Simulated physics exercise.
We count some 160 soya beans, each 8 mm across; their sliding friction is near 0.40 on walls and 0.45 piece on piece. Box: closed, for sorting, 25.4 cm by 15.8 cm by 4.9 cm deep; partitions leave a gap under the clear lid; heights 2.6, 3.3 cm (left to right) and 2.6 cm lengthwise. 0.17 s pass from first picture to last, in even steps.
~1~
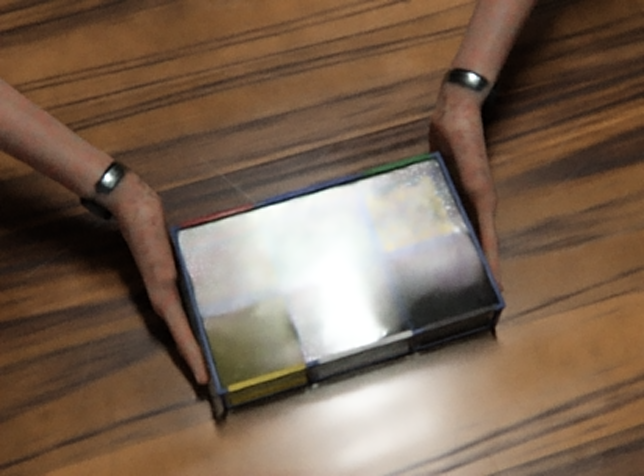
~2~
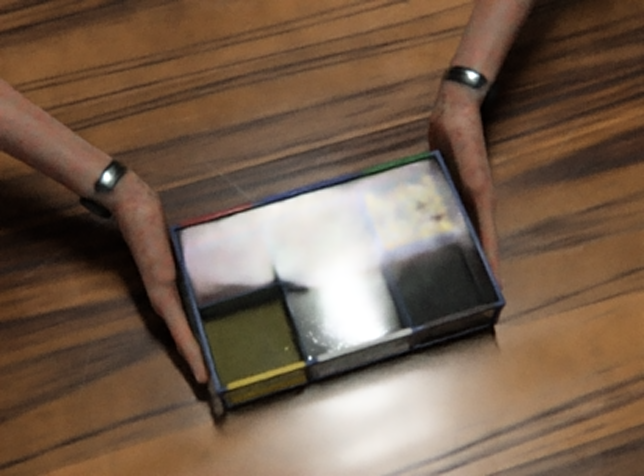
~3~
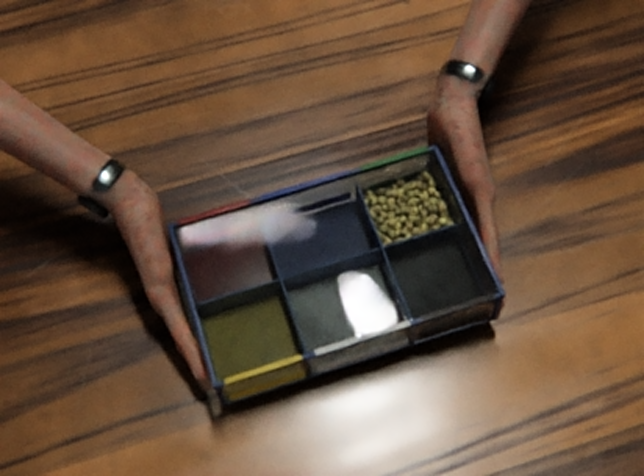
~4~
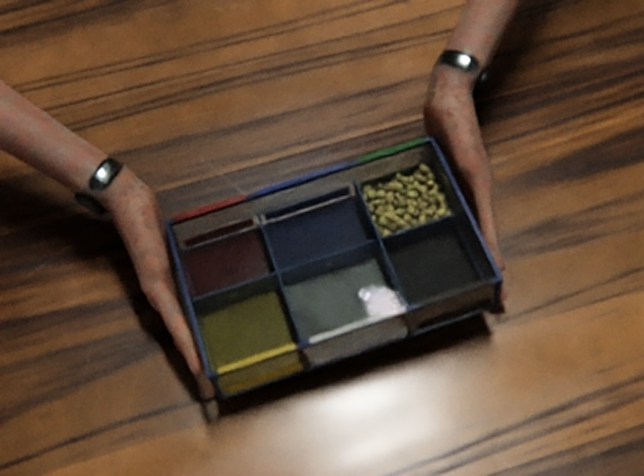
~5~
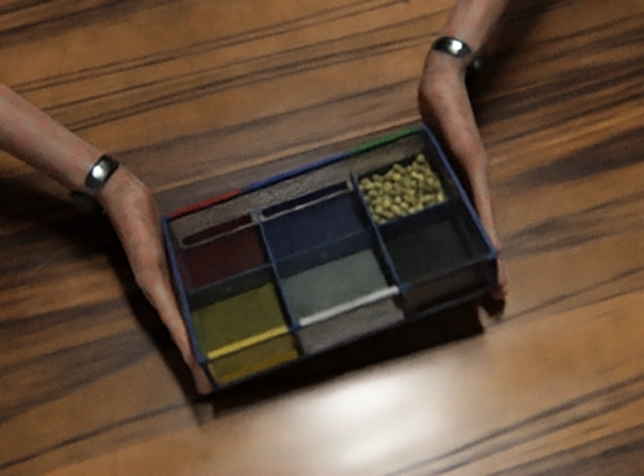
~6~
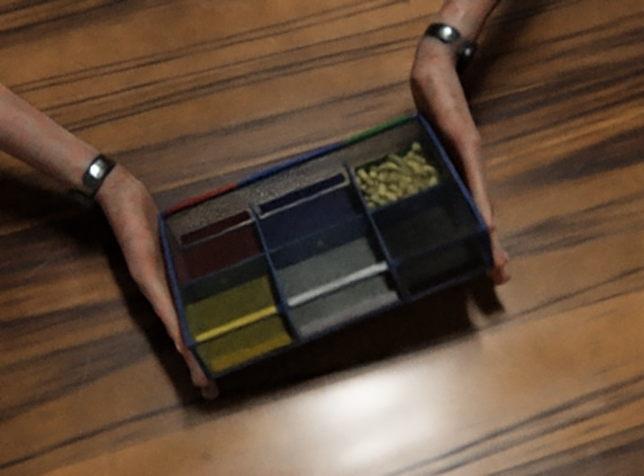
A shallow box with a clear lid is held between two hands above a streaked brown wooden table, seen from a high, steady viewpoint. Its six compartments are dark red, blue and green-edged along the back, yellow, grey and black along the front, with yellowish-green beans at back right. The hands gradually tilt its front edge upward, the right side rising more, as white glare clears from the lid and the beans stay in their compartment.
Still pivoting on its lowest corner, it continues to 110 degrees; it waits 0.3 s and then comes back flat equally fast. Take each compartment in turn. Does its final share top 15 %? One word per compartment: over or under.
Red under, blue under, green over, yellow under, white under, black under.
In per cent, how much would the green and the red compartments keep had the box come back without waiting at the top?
You'd end up with green at 90 per cent and red at 5 per cent.
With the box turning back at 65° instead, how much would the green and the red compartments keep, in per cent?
Green: 95 per cent; red: 0 per cent.
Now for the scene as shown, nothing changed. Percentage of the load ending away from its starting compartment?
Some 10 per cent.
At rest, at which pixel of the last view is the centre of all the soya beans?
I'd say roughly (393, 209).
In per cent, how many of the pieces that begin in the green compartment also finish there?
That compartment keeps close to 90 per cent of its own pieces.
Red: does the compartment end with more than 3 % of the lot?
Result for red: True.
Then, 0.66 s after the last picture, tilt 110 degrees; blue 5 %, green 90 %.
Then, 1.11 s after the last picture, tilt 61 degrees; red 5 %, green 90 %.
Then, 1.63 s after the last picture, tilt 0 degrees; red 5 %, green 90 %.
In the end, red 5 %, blue 0 %, green 90 %, yellow 0 %, white 0 %, black 0 %.
